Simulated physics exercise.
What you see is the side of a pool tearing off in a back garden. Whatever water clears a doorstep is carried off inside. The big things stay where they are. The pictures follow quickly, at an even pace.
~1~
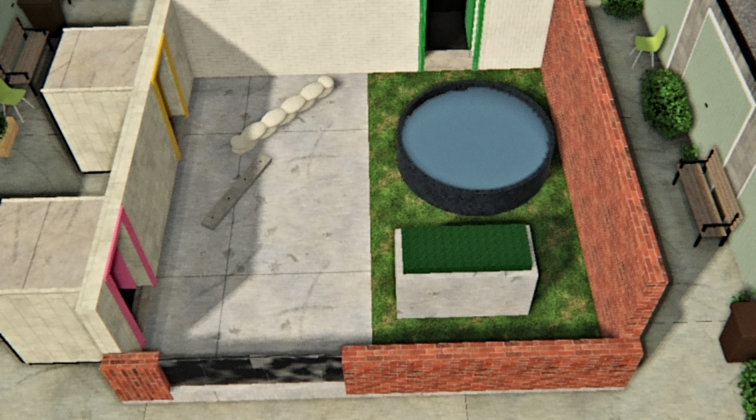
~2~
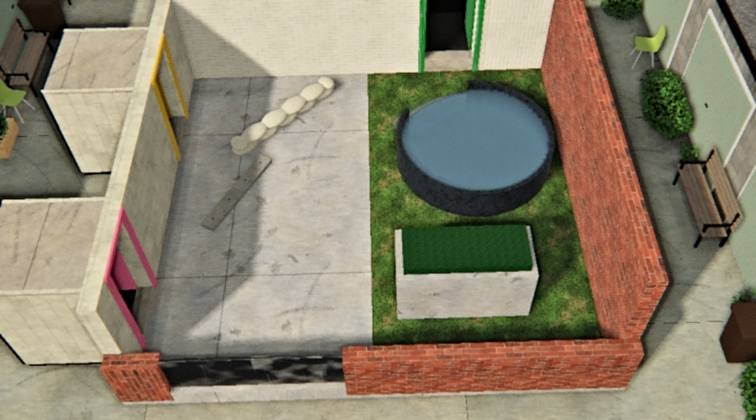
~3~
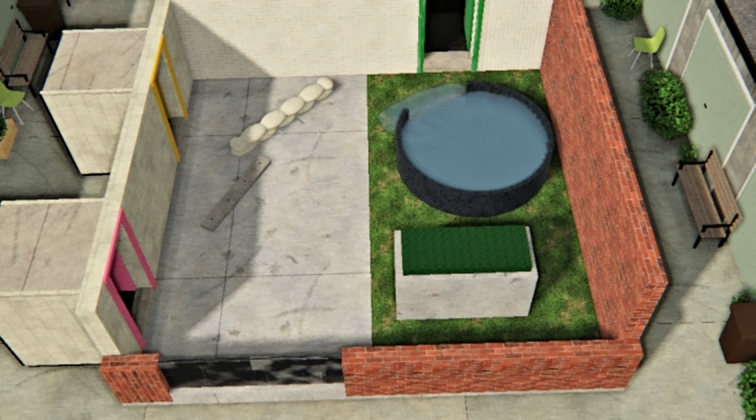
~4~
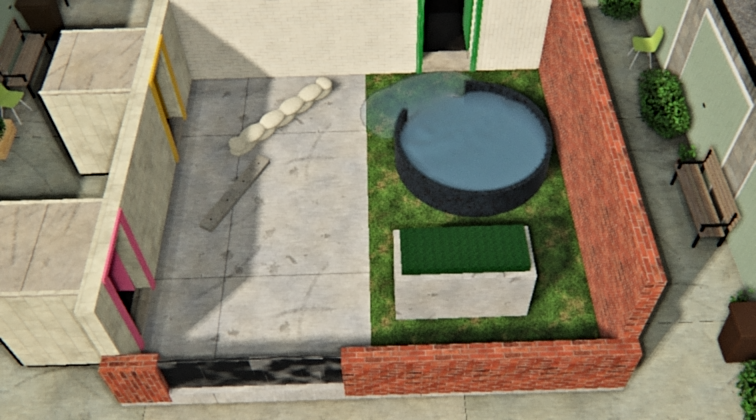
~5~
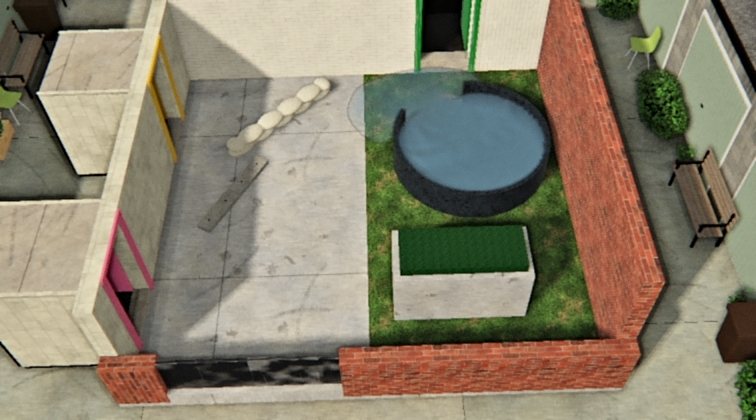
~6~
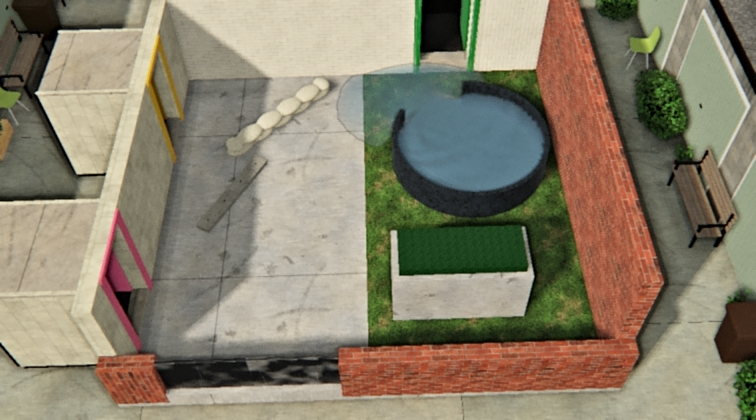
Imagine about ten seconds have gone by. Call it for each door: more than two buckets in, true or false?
Green door false, pink door false, yellow door false.
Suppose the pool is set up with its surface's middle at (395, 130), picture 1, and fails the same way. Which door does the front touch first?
That would be the one in green, I think.
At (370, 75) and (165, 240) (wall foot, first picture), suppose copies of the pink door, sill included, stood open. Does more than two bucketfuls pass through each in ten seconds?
Exceeds it; stays within it.
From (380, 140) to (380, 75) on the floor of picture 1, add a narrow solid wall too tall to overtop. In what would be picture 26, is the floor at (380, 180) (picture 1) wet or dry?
There: Wet.
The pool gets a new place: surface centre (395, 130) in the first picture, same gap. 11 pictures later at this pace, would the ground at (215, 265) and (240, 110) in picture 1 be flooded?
In the order asked: Unreached, then waterlogged.
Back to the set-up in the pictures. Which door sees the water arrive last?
From what the pictures show, it's the one in pink.
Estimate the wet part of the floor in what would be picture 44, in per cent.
I'd guess some 80 per cent.
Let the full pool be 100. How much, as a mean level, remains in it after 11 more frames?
About 60 %.
A moment on, water covers 15 % of the floor; the green door wet at the sill, nothing in, the pink door not reached, the yellow door not reached.
Next, water covers 25 % of the floor; the green door under two buckets in, the pink door not reached, the yellow door not reached.
Then, water covers 45 % of the floor; the green door under two buckets in, the pink door not reached, the yellow door wet at the sill, nothing in.
Later, water covers 80 % of the floor; the green door under two buckets in, the pink door wet at the sill, nothing in, the yellow door under two buckets in.
In the end, water covers 95 % of the floor; the green door under two buckets in, the pink door under two buckets in, the yellow door under two buckets in.
